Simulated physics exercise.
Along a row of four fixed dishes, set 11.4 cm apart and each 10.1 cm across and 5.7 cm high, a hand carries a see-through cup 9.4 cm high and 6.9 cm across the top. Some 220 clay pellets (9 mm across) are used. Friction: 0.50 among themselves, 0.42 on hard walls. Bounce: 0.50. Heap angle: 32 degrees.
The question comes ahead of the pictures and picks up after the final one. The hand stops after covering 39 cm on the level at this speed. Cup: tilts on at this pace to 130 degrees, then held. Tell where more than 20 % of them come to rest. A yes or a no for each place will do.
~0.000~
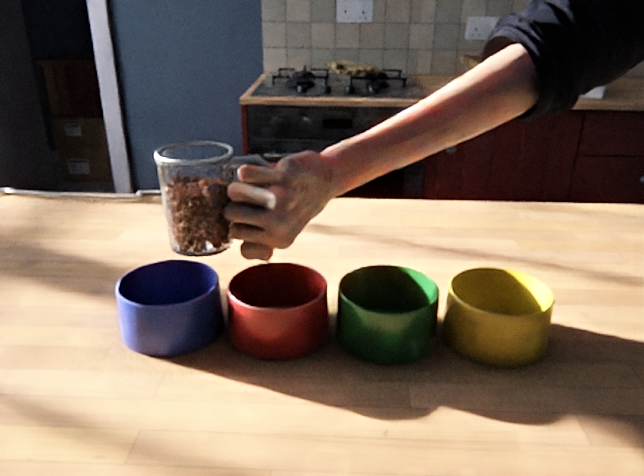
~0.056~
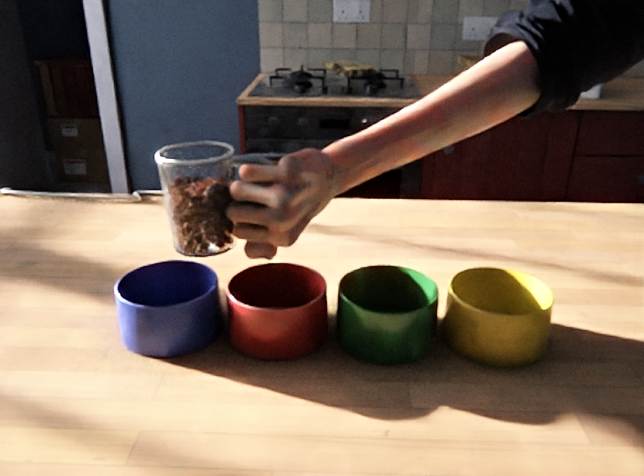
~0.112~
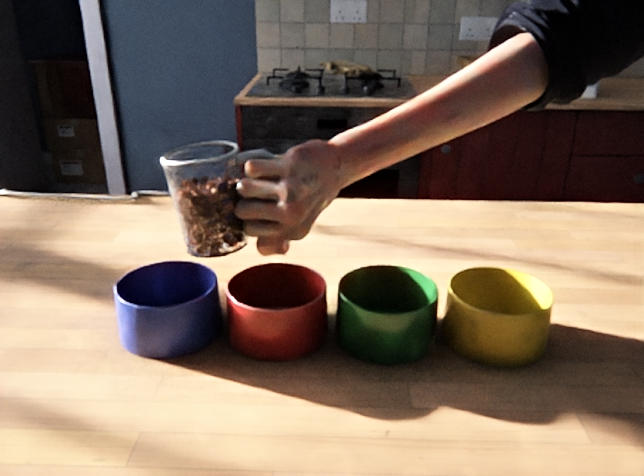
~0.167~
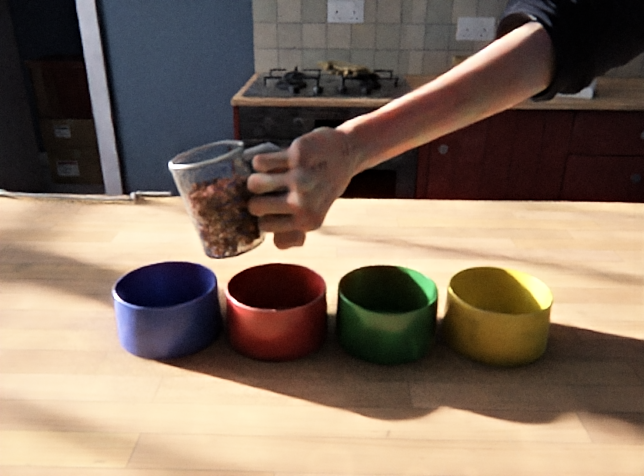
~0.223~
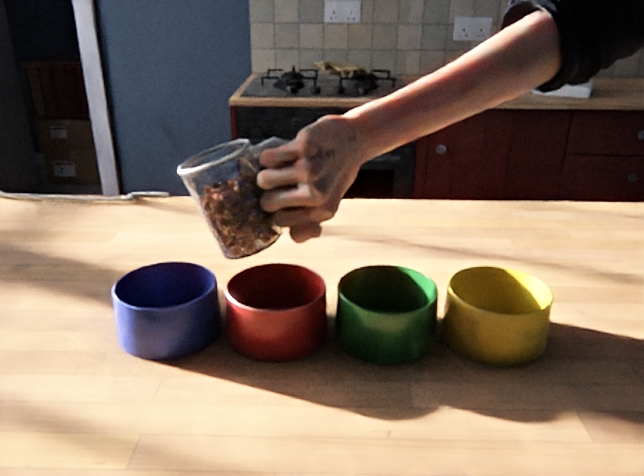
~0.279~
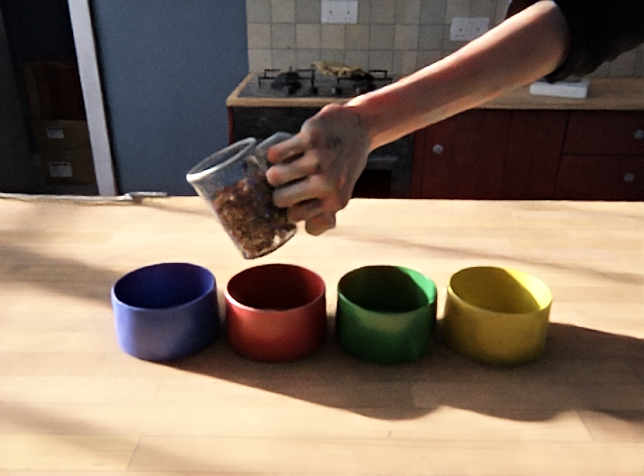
Red dish - no; blue dish - no; green dish - yes; yellow dish - no; counter - no.
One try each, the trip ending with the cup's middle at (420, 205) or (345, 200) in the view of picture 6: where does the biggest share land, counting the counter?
Try 1 - green; try 2 - red.
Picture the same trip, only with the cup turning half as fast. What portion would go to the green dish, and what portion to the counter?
Then green 0 and counter 0.
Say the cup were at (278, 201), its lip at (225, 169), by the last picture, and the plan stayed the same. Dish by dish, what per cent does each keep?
Then red 0, blue 0, green 0, and yellow 100.
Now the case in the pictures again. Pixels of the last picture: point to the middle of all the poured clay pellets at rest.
I'd put it at about (392, 320).
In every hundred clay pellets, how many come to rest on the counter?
5 %.
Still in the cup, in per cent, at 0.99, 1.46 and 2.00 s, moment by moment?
Close to 90, 0 and 0 per cent respectively.
After 0.99 s, tilt 114 degrees; cup holds 90 %, green 10 %.
Then, at 1.46 s, tilt 130 degrees; cup holds 0 %, green 90 %.
After 2.00 s, tilt 130 degrees; cup holds 0 %, green 90 %.
By 2.3 s all is still; red 0 %, blue 0 %, green 90 %, yellow 0 %, counter 5 %.
